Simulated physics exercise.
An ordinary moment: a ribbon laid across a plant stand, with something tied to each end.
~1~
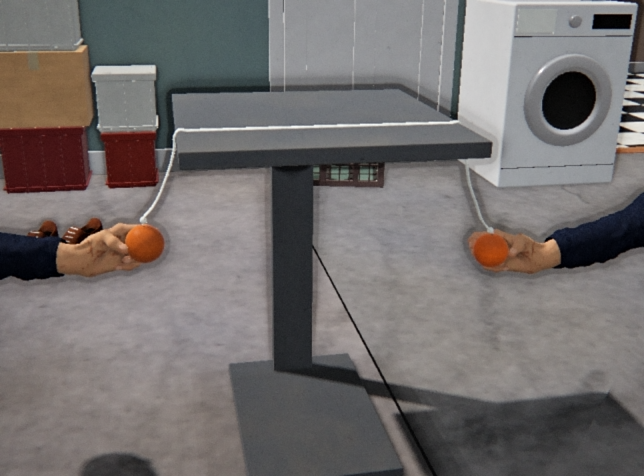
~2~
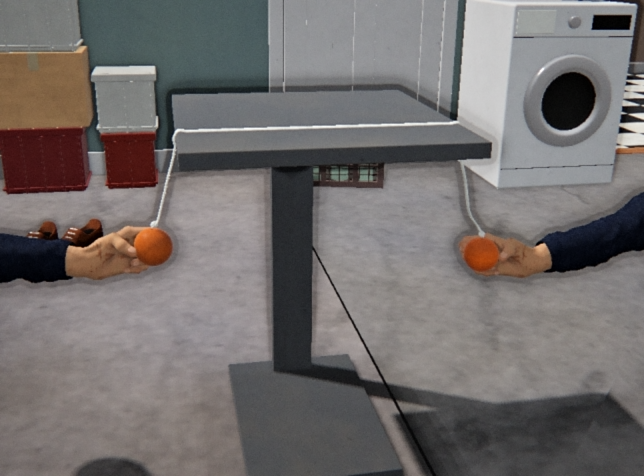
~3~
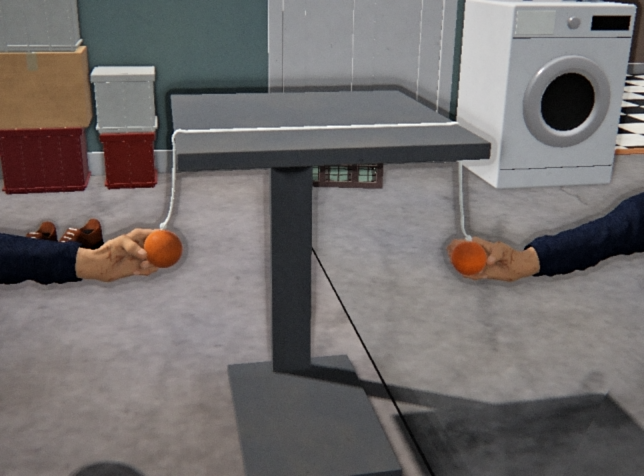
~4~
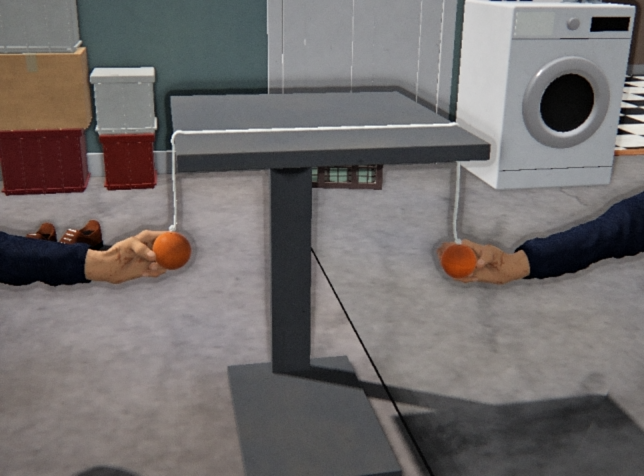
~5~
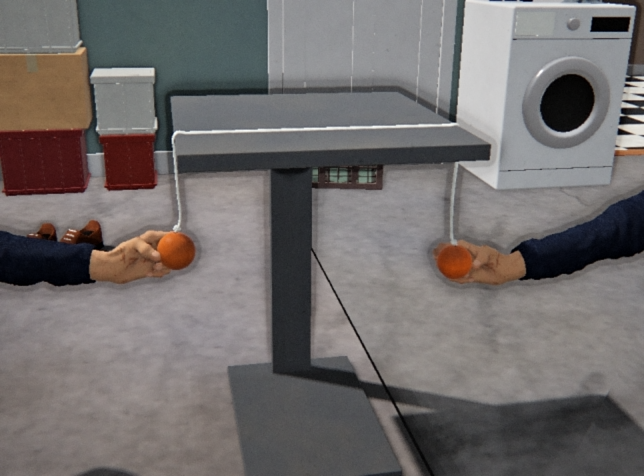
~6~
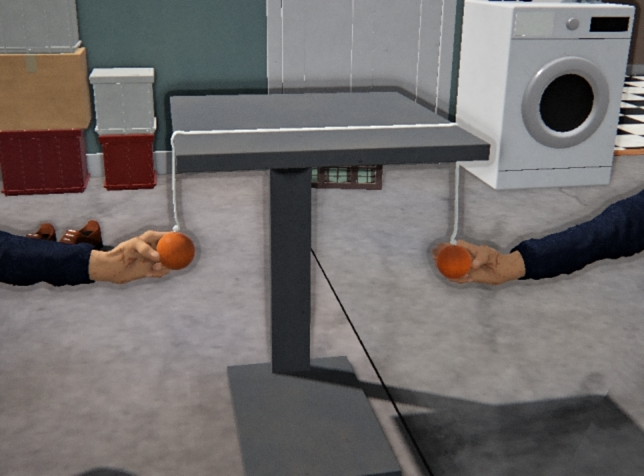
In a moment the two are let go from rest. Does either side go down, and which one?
The ribbon keeps its balance.
Then, 0.32 s on from there, left orange still level near (180, 252); right orange still level near (449, 264).
Then, 1.16 s on from there, left orange still level near (179, 253); right orange still level near (453, 264).
In the end, left orange still level near (176, 253); right orange still level near (450, 264). The ribbon stays as it is.
